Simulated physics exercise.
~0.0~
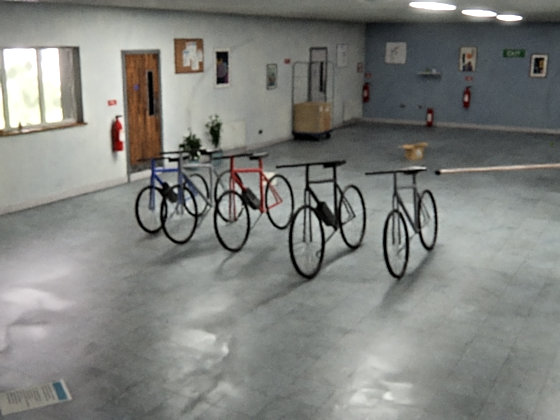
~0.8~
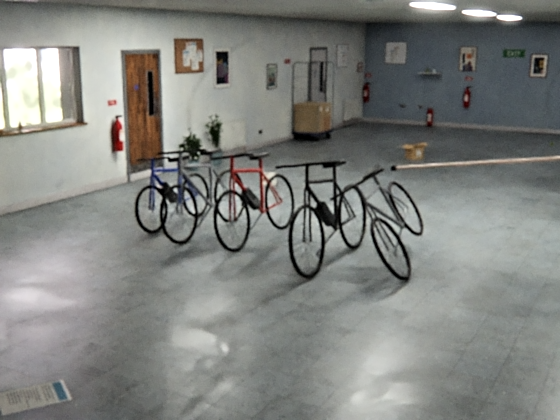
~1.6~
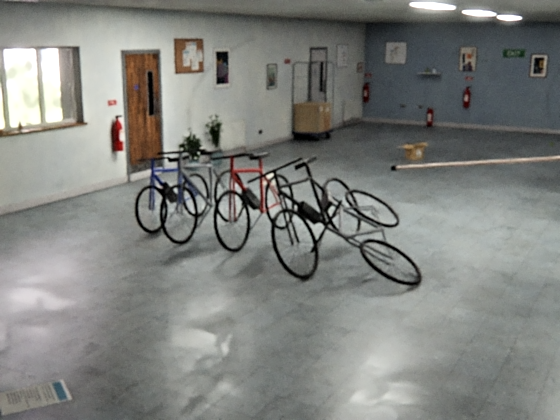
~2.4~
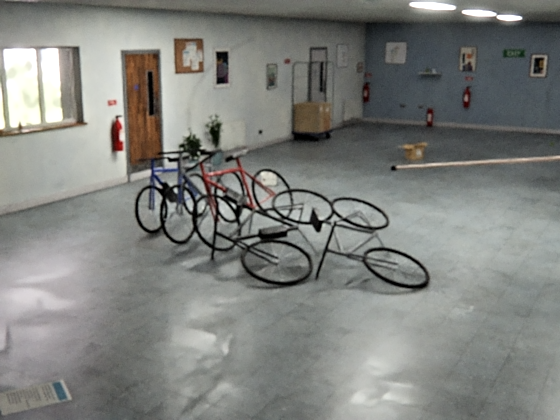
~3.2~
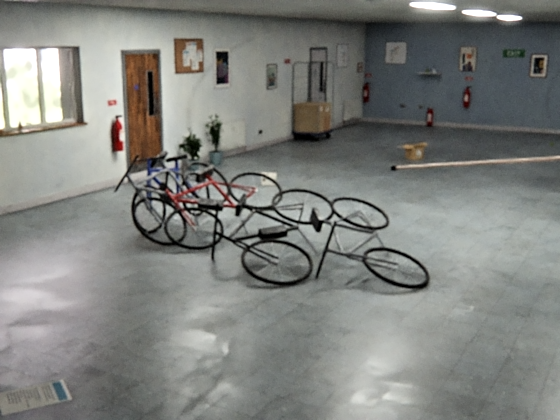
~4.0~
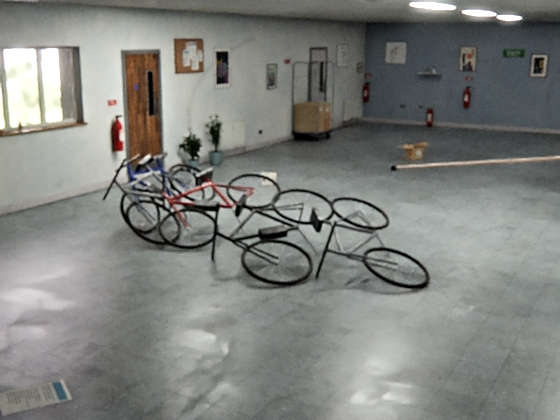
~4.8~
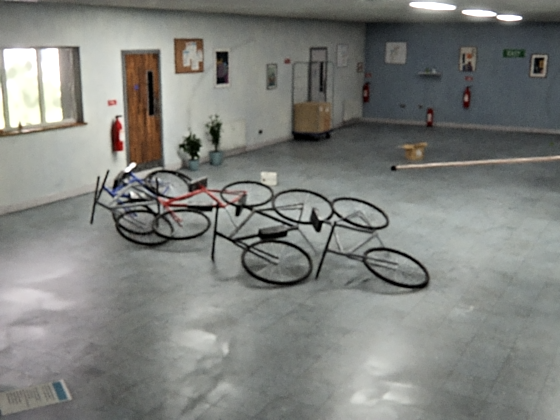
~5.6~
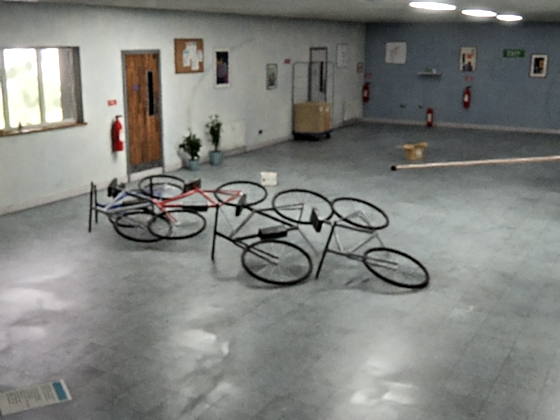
In a wide, grey-floored hall with a wooden door, a window and red fire extinguishers along the walls, five bicycles stand in a row, a long pole reaching in from the right towards the nearest one. The pole shifts left, and the bicycle at the right end tips over towards its dark neighbour. That one goes down too, and the red bicycle begins to lean. The toppling carries on leftward through the red bicycle and the one beyond it, then reaches the blue one at the far end. Finally all five lie toppled in an overlapping line, the pole still behind them.
